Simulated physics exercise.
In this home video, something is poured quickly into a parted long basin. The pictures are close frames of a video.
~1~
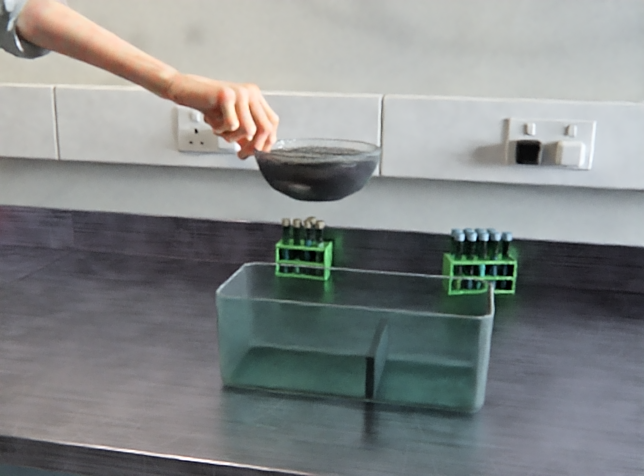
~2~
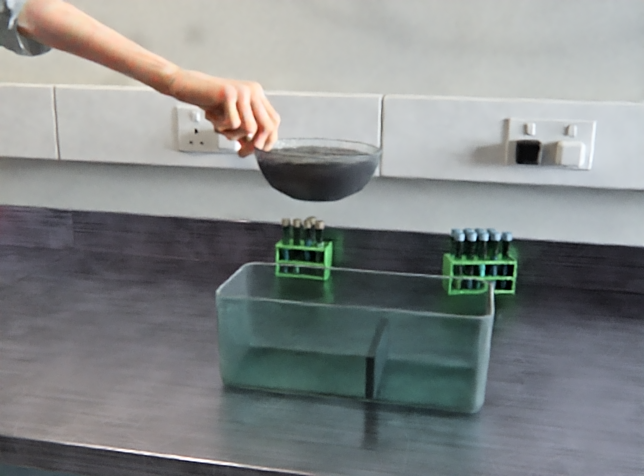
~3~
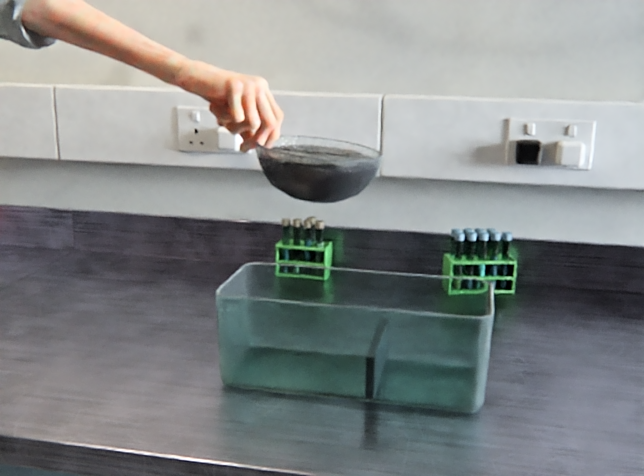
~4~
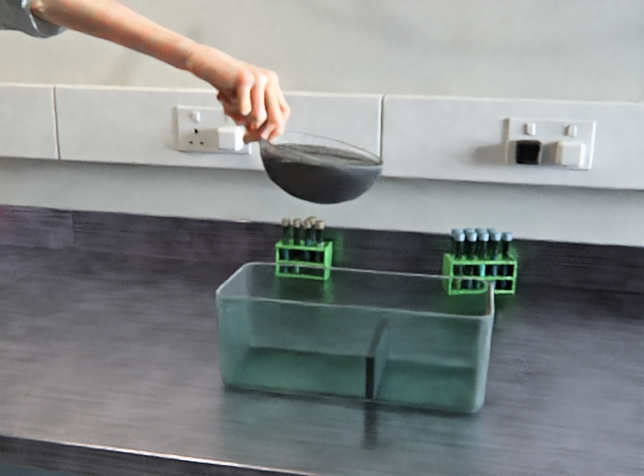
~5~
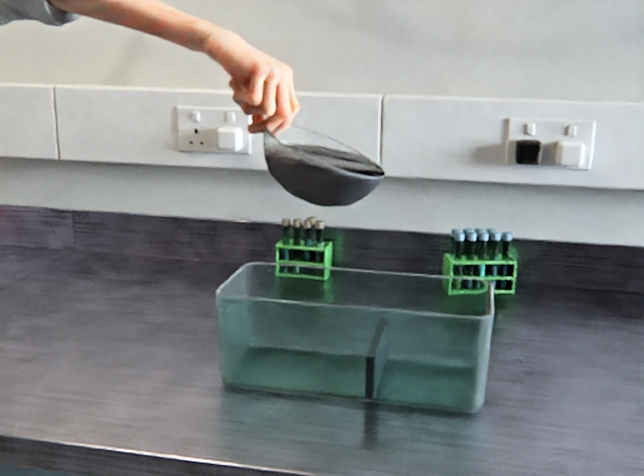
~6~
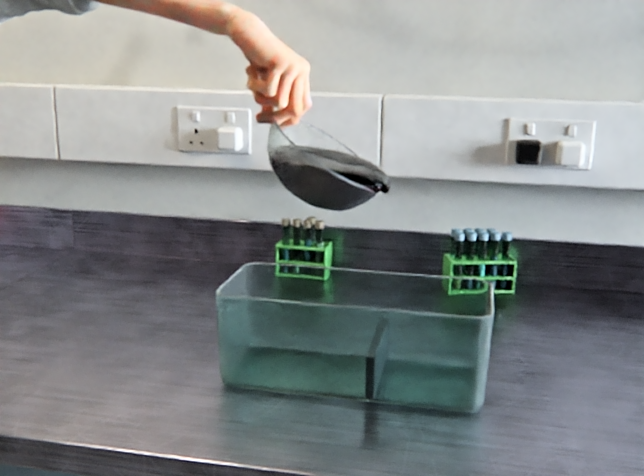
A hand held a clear glass bowl of dark liquid above a divided, see-through basin on a bench, then tilted it steadily to the right until the liquid reached the lowered rim.
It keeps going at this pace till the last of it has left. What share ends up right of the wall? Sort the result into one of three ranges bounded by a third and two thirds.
It falls in the top range, above two thirds.
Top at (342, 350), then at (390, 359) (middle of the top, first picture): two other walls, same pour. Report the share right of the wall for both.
Result: 75 % first, 50 % second.
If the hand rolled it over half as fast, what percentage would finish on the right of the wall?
Something like 90 in a hundred.
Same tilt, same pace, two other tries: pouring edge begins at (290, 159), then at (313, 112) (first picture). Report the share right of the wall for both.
You'd get around 5 per cent and then around 15 per cent.
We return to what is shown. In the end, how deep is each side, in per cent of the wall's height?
Left near 10; right near 50.
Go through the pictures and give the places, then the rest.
In the first picture, it leans 0°; its right rim is at (380, 152); the wine meets the walls at (261, 152) and (377, 158); the long basin's rim runs from (231, 279) to (492, 300); the wall's top is at (378, 337).
In the second picture, it leans 1°; its right rim is at (380, 154); the wine meets the walls at (262, 151) and (377, 159).
In the third picture, it leans 6°; its right rim is at (381, 159); the wine meets the walls at (264, 148) and (379, 161).
In the fourth picture, it leans 13°; its right rim is at (382, 167); the wine meets the walls at (266, 147) and (380, 164).
In the fifth picture, it leans 22°; its right rim is at (382, 177); the wine meets the walls at (269, 146) and (380, 169); 1 per cent is over the edge.
In the sixth picture, it leans 32°; its right rim is at (380, 189); the wine meets the walls at (274, 148) and (372, 176); 8 per cent is over the edge.
A moment on, the tilt is 91° and 8 per cent is still to pour, 0 is left of the wall and 45 right of it.
Next, the tilt is 96° and 0 per cent is still to pour, 10 is left of the wall and 75 right of it.
Then the tilt is 96° and 0 per cent is still to pour, 19 is left of the wall and 77 right of it.
Later the tilt is 96° and 0 per cent is still to pour, 20 is left of the wall and 77 right of it.
At rest 21 per cent lies left of the wall, 76 right of it and 3 outside.
